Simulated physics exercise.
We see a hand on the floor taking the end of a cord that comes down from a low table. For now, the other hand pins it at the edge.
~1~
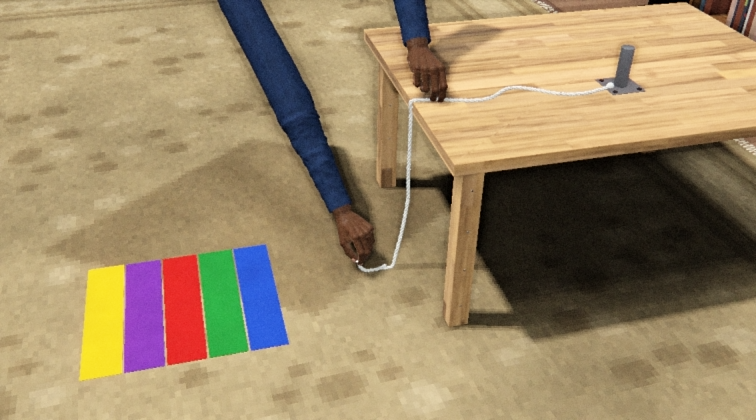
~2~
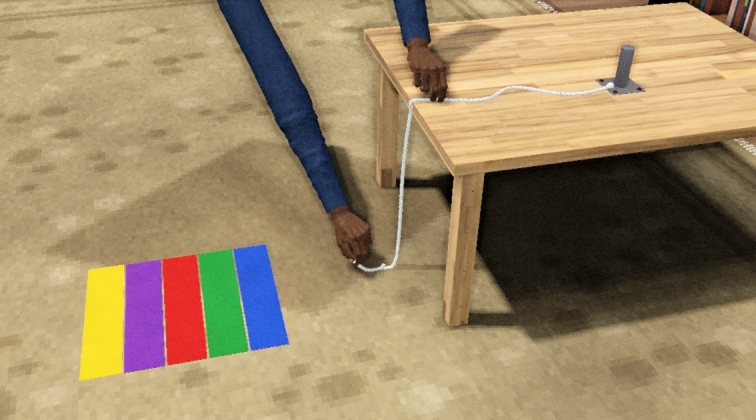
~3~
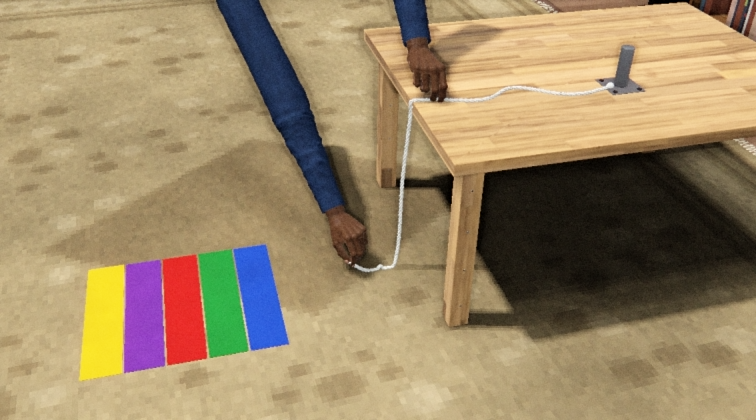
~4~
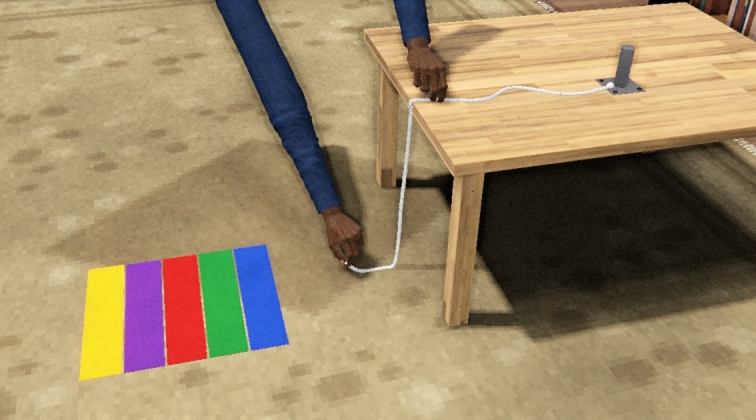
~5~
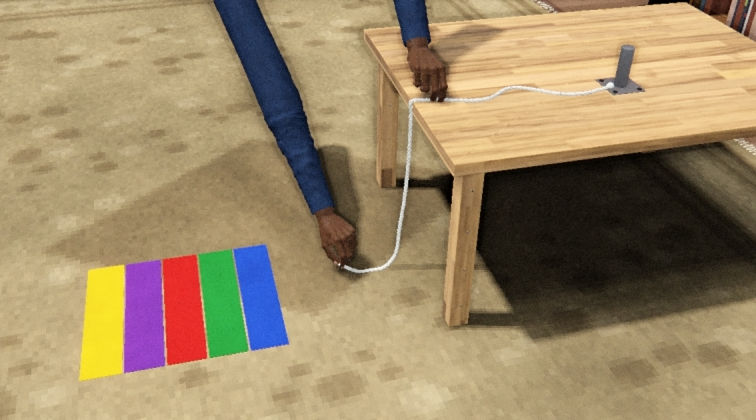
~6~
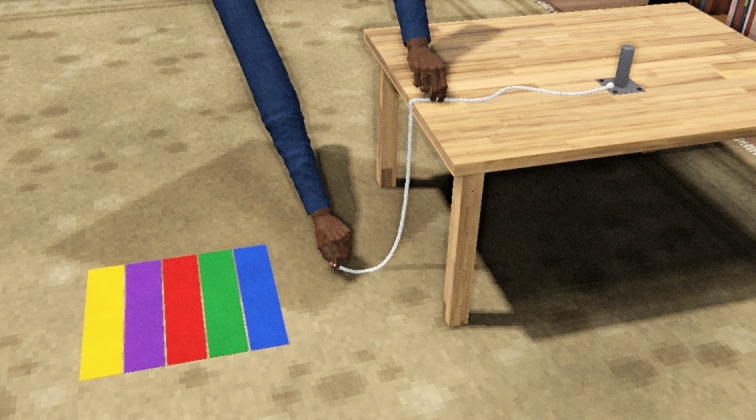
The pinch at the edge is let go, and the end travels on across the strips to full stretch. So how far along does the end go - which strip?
Along to the green strip.
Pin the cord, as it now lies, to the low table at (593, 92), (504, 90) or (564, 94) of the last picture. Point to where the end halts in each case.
First near (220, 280), then near (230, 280), then near (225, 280).
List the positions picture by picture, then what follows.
The first frame shows end (358, 261); blue (266, 327); green (226, 334); red (186, 341); purple (144, 348); yellow (102, 355).
The second frame shows end (355, 262); cord through (586, 93) (514, 88) (450, 100) (407, 136) (401, 202) (397, 257).
The third frame shows end (351, 262).
The fourth frame shows end (347, 263); cord through (586, 93) (514, 88) (450, 100) (409, 136) (402, 202) (396, 257).
The fifth frame shows end (340, 264).
The sixth frame shows end (336, 265); cord through (586, 93) (514, 88) (450, 100) (410, 136) (405, 201) (390, 256).
Soon after, end near (285, 272); short of the strips.
After that, end near (243, 279); over blue.
At the stop, end near (219, 283); over green. It gets as far as the green strip.
